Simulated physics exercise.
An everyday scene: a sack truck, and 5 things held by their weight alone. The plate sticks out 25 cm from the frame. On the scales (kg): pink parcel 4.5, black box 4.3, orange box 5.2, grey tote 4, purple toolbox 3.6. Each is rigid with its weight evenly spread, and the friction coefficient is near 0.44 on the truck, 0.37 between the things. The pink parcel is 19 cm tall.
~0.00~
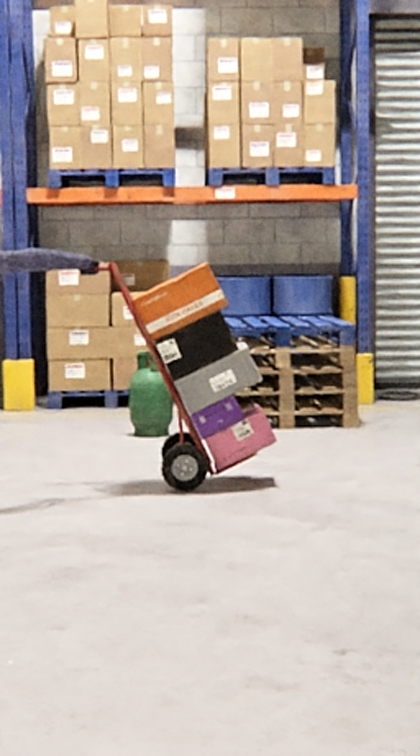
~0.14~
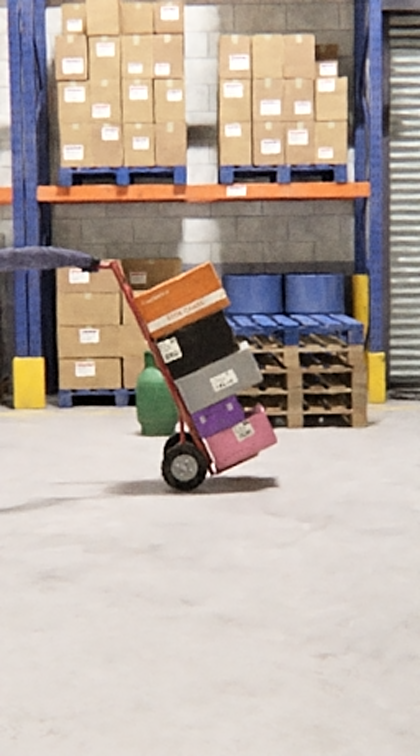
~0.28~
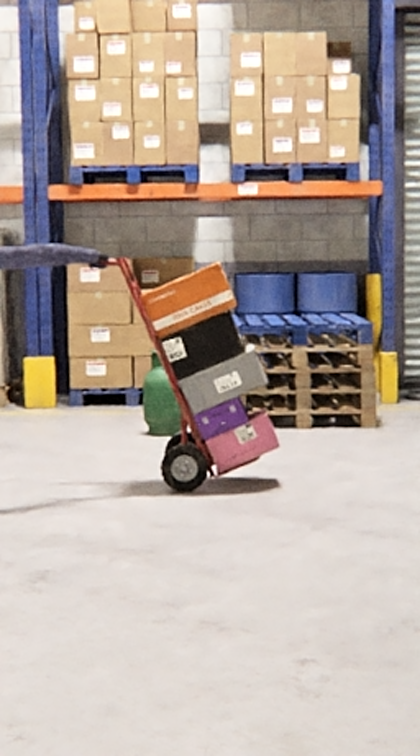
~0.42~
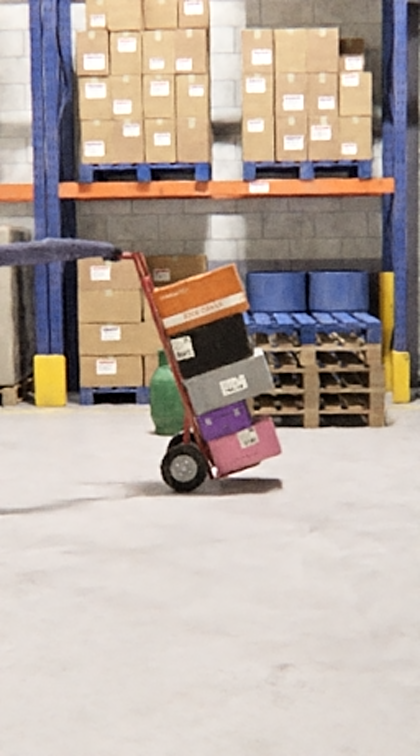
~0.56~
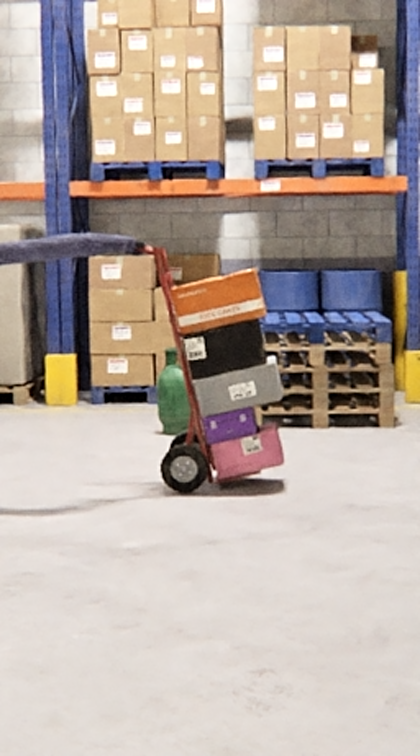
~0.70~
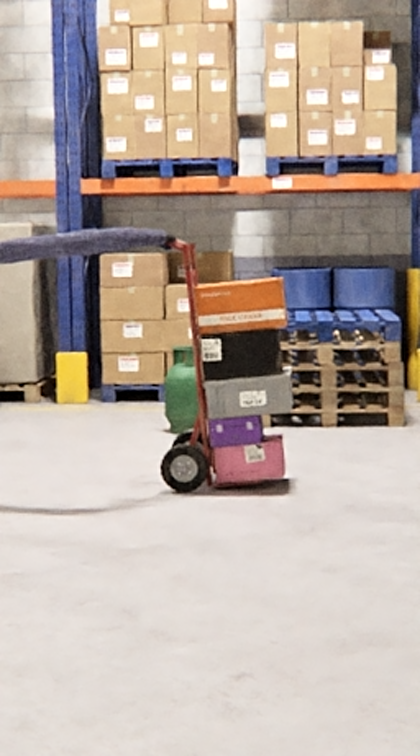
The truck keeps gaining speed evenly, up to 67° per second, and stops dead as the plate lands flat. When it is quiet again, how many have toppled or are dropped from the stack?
Lost: Three or more.
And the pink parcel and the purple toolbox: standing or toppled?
The pink parcel keeps standing; the purple toolbox stays upright.
After 1.00 s, truck upright; black box tipped 13° from how it sat near (275, 357); pink parcel tipped 5° from how it sat near (252, 462); orange box tipped 13° from how it sat.
After 1.30 s, truck upright; black box and orange box now dropped from the stack; grey tote tipped 54° from how it sat.
After 1.60 s, truck upright; grey tote now dropped from the stack.
After 1.80 s, truck upright.
At rest (2.6 s), dropped from the stack, black box, orange box and grey tote; the other 2 in place, give or take 10 cm. In the last view, pink parcel near (250, 463).
